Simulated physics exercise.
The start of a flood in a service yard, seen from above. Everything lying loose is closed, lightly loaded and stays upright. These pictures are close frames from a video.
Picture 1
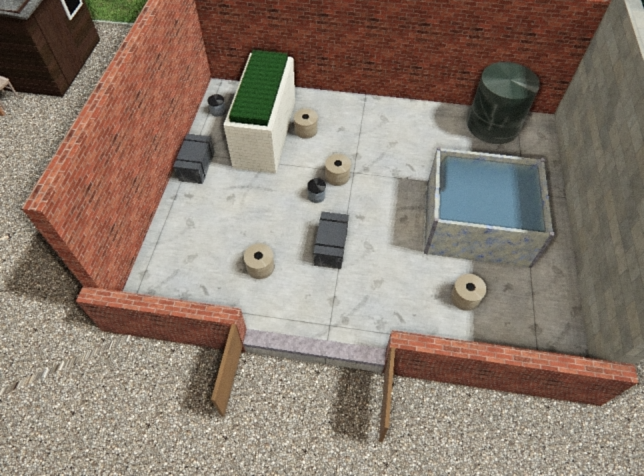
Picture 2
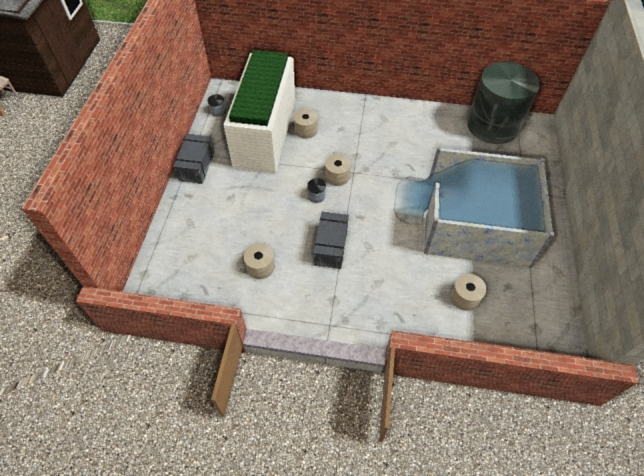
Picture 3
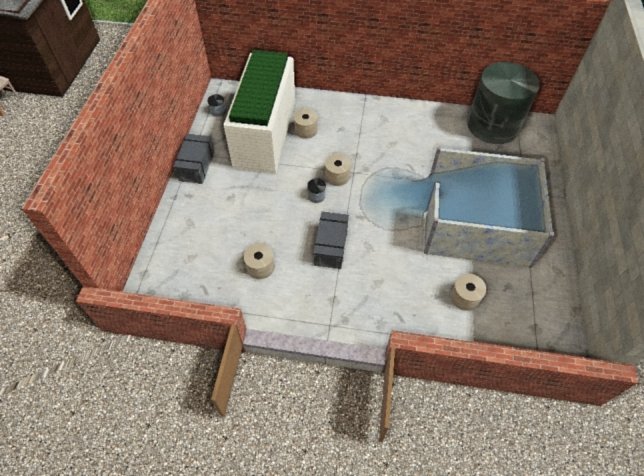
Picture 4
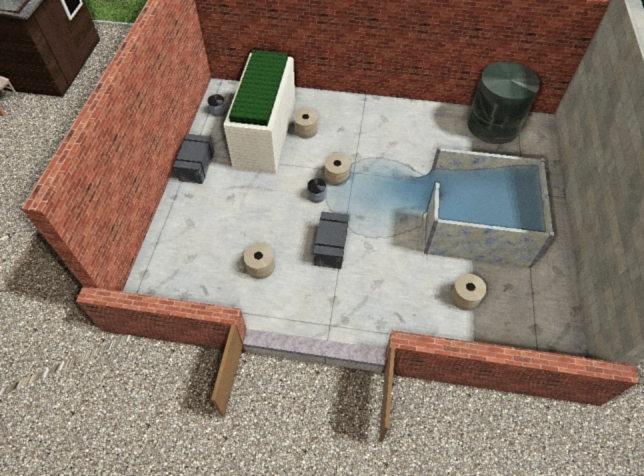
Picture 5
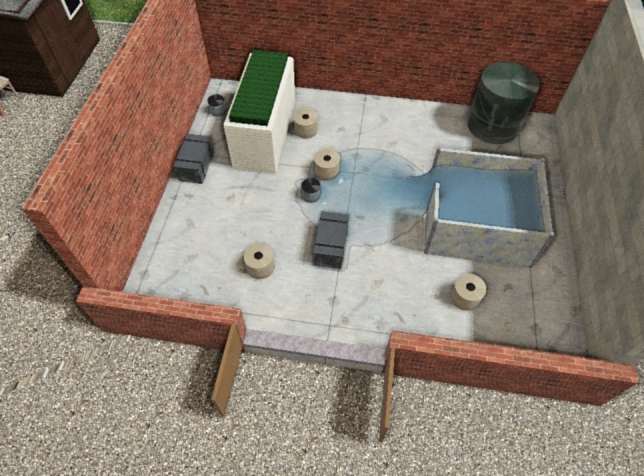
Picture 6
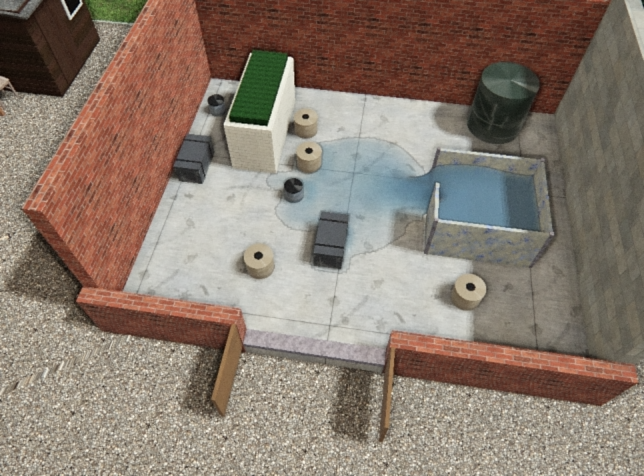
The clip shows a brick-walled yard from above as water pours through the left side of a raised tank and spreads across the pale floor, then pushes a round tan tub and small dark pail slightly left while other objects stay still.
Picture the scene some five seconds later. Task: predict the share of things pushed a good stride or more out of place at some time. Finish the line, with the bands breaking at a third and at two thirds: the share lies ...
The share lies between a third and two thirds.
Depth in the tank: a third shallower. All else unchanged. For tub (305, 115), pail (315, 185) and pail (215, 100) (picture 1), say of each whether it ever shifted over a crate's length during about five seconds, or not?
In turn: Yes, yes, less than that.
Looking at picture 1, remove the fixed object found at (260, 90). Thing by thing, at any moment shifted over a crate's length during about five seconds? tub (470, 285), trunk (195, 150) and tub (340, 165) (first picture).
In sequence: Fell short, fell short, covered the distance.
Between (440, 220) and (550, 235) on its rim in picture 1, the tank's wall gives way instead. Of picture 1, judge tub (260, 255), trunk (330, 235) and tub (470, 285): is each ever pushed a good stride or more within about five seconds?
The first: Went past that; the second: Fell short; the third: Went past that.
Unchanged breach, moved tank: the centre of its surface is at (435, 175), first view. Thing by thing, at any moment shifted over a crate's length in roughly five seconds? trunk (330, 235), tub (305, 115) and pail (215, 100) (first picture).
Not far, Far enough, Far enough.
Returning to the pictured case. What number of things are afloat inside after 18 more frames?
2 of them.
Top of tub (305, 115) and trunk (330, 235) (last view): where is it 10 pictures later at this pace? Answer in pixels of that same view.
First top about at (321, 78); second top about at (287, 257).
A moment on, 2 of 8 are well off their spots; 1 afloat.
Next, 4 of 8 are well off their spots; 3 afloat.
Later, 4 of 8 are well off their spots; 2 afloat.
In the end, 5 of 8 are well off their spots, and 5 have been at some point; 2 afloat.
